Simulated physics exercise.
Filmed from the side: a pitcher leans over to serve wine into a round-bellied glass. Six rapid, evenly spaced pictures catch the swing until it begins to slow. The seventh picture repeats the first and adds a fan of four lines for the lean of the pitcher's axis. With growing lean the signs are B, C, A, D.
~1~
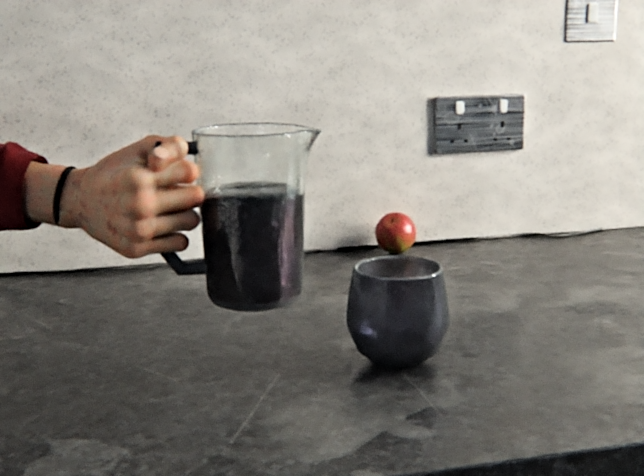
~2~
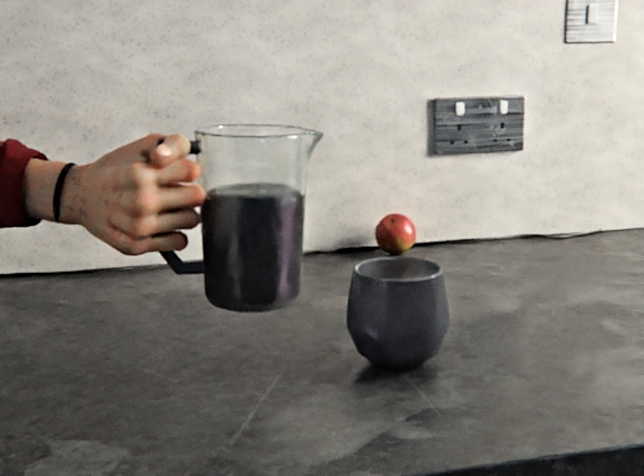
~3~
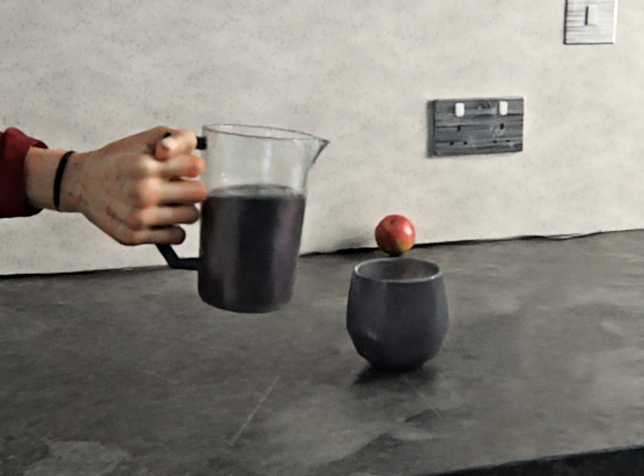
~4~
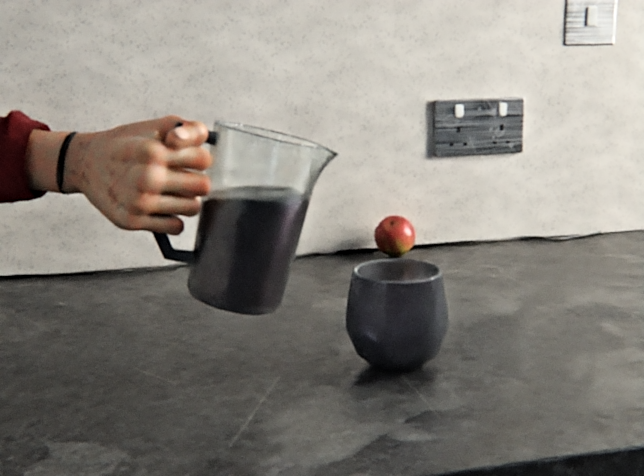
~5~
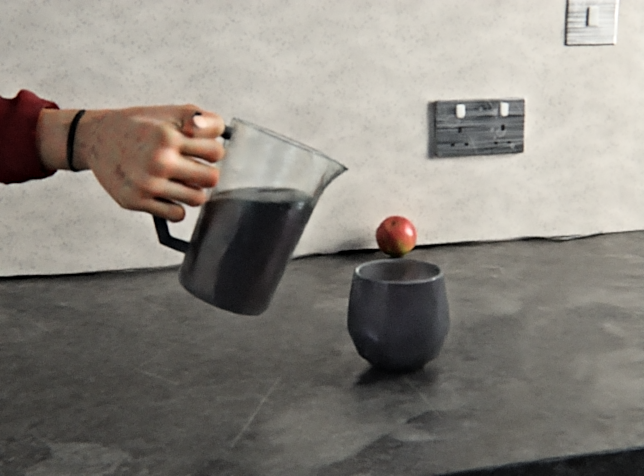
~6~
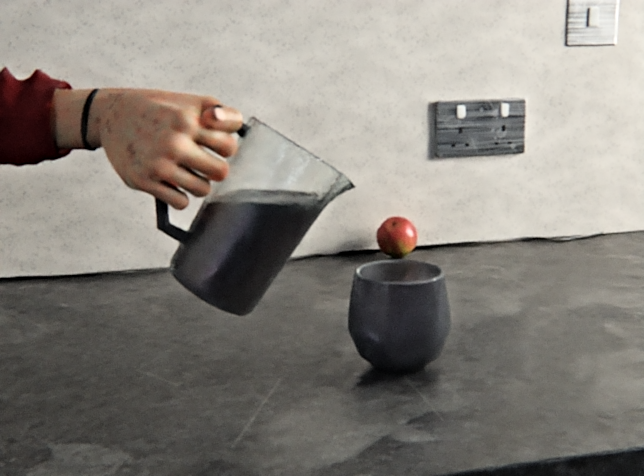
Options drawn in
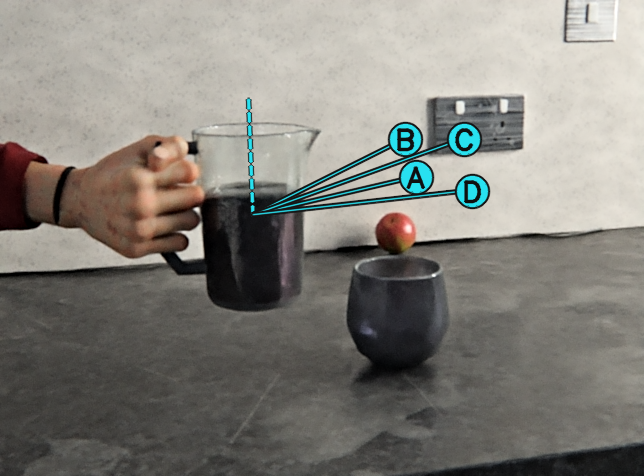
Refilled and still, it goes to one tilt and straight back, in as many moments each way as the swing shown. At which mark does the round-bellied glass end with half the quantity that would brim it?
C is best.
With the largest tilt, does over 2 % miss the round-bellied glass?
Yes.
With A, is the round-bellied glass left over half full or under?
Over.
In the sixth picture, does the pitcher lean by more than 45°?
No.
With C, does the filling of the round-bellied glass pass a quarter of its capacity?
Yes, clearly.
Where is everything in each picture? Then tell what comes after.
Upright, lip at (318, 130); rim of the round-bellied glass round (398, 267); nothing has left yet.
Upright, lip at (321, 133); nothing has left yet.
Tipped about 7°, lip at (327, 141); nothing has left yet.
Tipped about 15°, lip at (336, 152); nothing has left yet.
Tipped about 24°, lip at (346, 167); nothing has left yet.
Tipped about 34°, lip at (353, 185); nothing has left yet.
On the marked copy, A at (400, 180); B at (390, 146); C at (448, 144); D at (455, 191).
With A, the round-bellied glass ends with about 66 % of what it can hold.
With B, the round-bellied glass ends with about 30 % of what it can hold.
With C, the round-bellied glass ends with about 47 % of what it can hold.
With D, the round-bellied glass ends with about 68 % of what it can hold; 13 % of the wine is spilt.
